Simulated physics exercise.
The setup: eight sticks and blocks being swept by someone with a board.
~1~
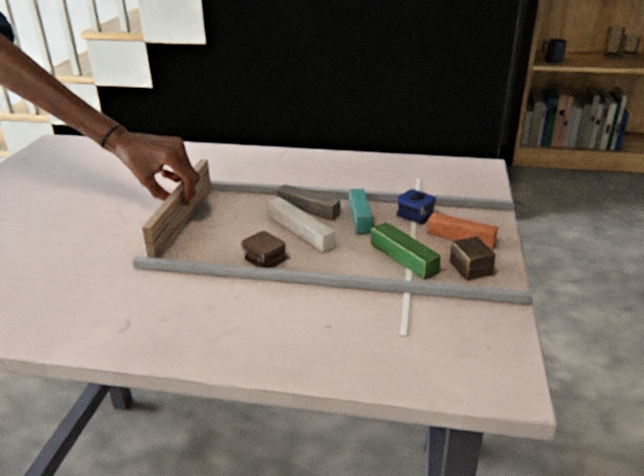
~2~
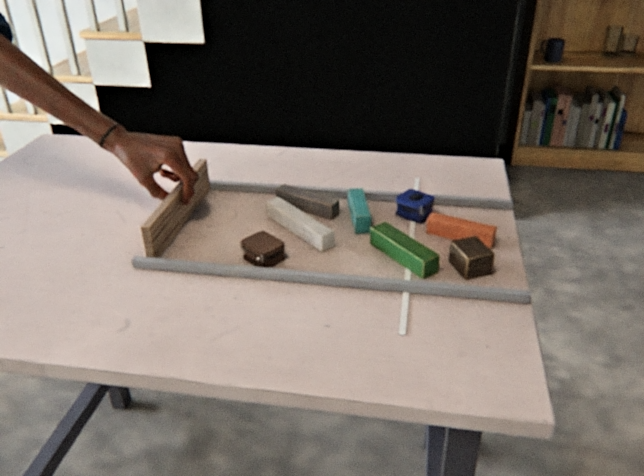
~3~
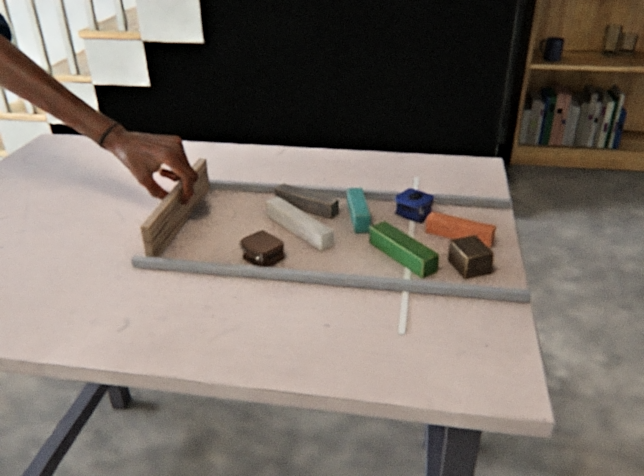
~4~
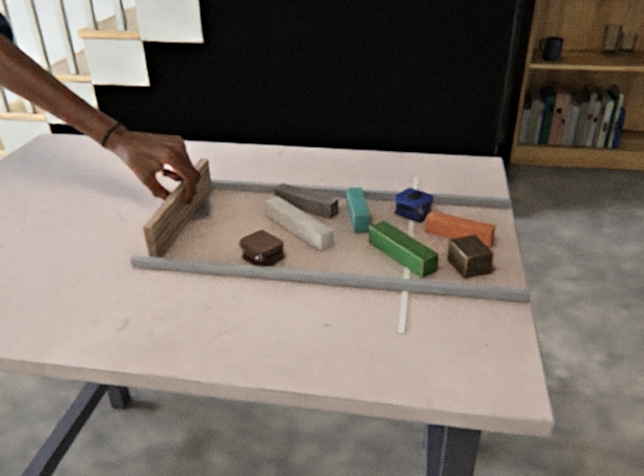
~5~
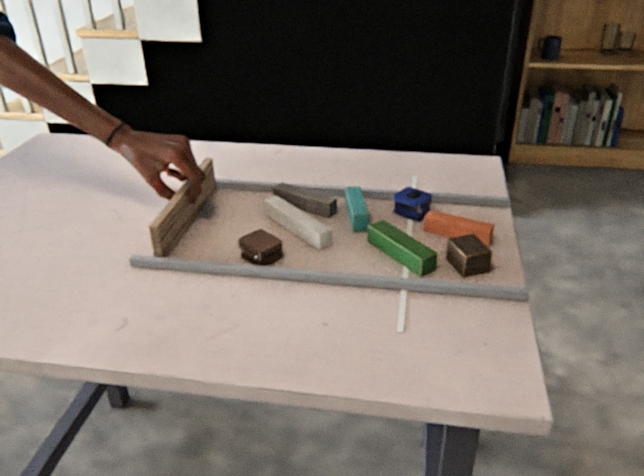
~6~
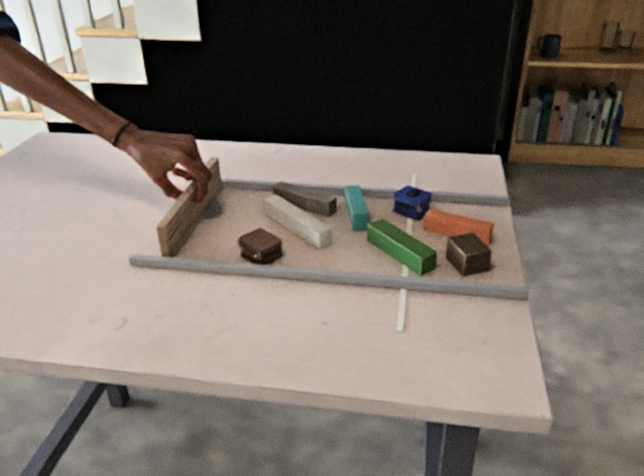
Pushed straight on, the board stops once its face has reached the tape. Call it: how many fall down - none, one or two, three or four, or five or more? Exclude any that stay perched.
Call: None fall down.
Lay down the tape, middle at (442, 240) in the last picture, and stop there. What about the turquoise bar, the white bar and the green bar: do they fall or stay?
As for the turquoise bar, it keeps its place; the white bar keeps its place; the green bar keeps its place.
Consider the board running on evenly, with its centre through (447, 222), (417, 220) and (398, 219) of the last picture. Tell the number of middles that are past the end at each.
The numbers past the end are 2, 0 and 0.
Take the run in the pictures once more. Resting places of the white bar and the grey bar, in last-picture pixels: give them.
Roughly at (433, 236) and at (433, 211), in that order.
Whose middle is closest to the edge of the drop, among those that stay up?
It is the orange bar.
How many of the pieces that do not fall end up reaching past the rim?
The number would be 1.
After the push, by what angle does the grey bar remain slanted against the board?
The angle is about 20 degrees.
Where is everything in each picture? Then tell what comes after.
The first picture shows black block (472, 258); orange bar (462, 231); blue case (416, 207); board (181, 206); tape (412, 241).
The second picture shows orange bar (461, 230); grey bar (307, 202).
The third picture shows blue case (414, 206); green bar (403, 248).
The fourth picture shows black block (470, 256); brown case (262, 250).
The fifth picture shows orange bar (458, 228); turquoise bar (357, 208).
The sixth picture shows black block (468, 254); orange bar (458, 226); blue case (412, 203); board (193, 205); tape (408, 237).
Soon after, none off yet; black block at rest near (468, 254); orange bar at rest near (458, 226); blue case at rest near (412, 203).
Then, none off yet; black block at rest near (468, 254); orange bar at rest near (458, 226); blue case at rest near (413, 203).
At rest, the number that fall off is zero.
